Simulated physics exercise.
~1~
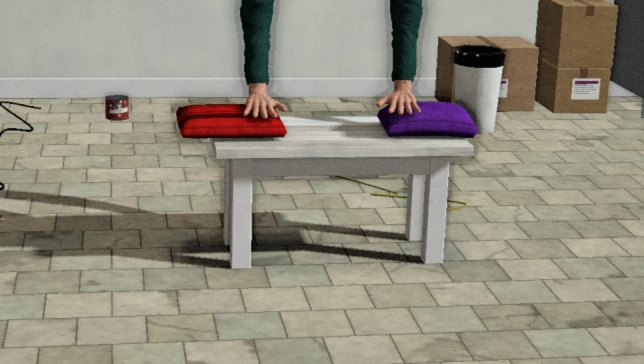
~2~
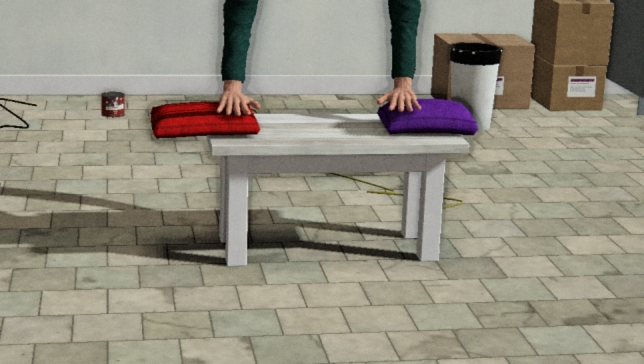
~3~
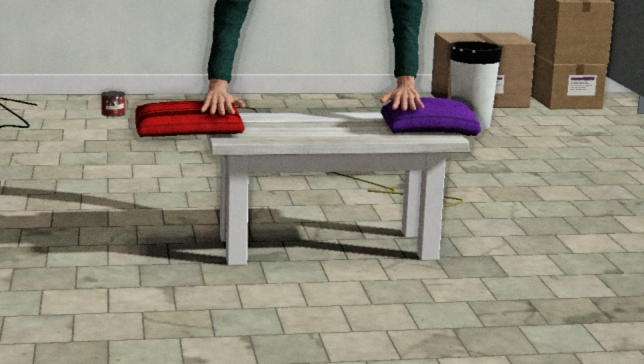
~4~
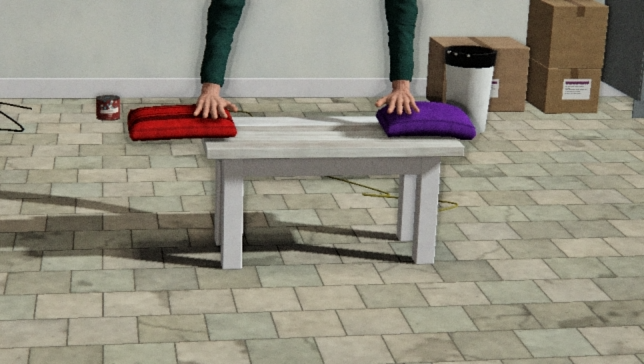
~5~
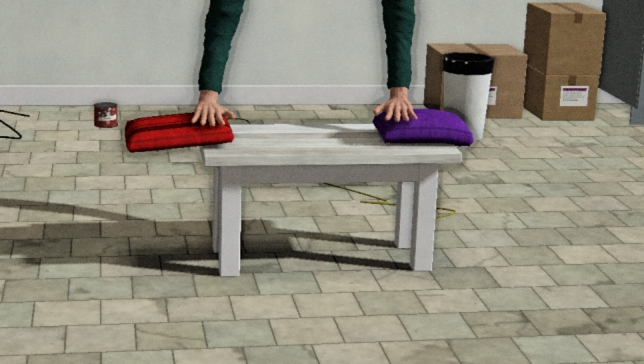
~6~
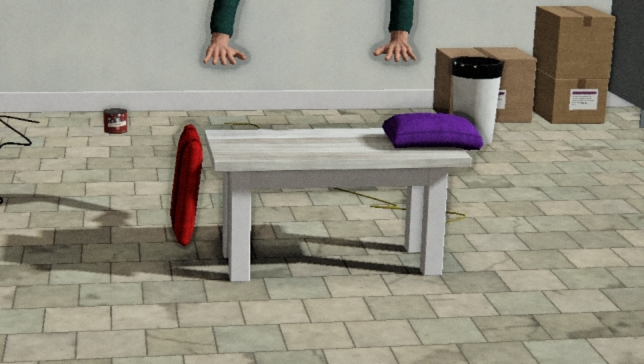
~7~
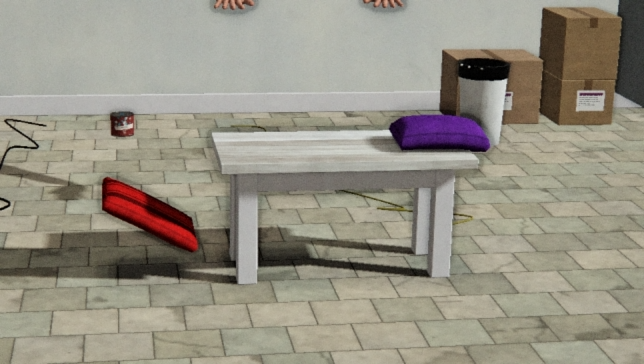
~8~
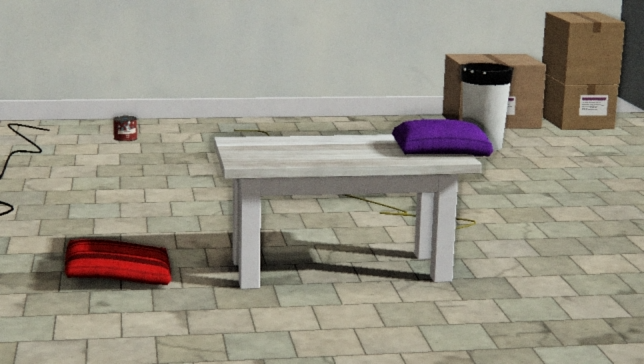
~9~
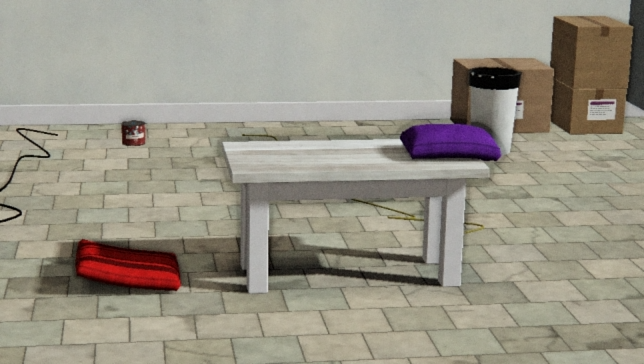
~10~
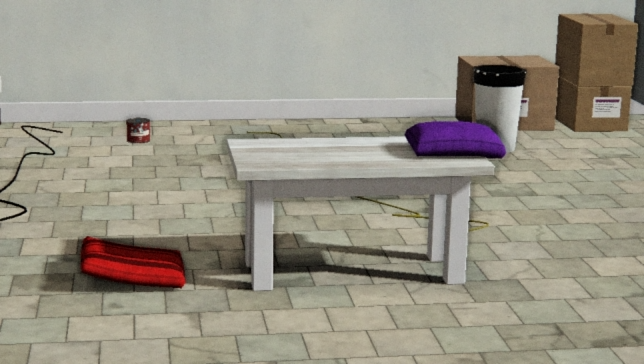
A red cushion lies over the left end of a short whitish bench, with a purple soft bag at the right end, in a room with pale paving seen from the front by a slightly swaying camera. Behind stand a white bin, cardboard boxes and a small red can. Two green-sleeved hands rest on the soft things, and the red one shifts left until it juts well past the end. The hands let go and draw back up. The red cushion tips outwards, drops off the left end and lands flat on the floor, while the purple bag stays on the bench.
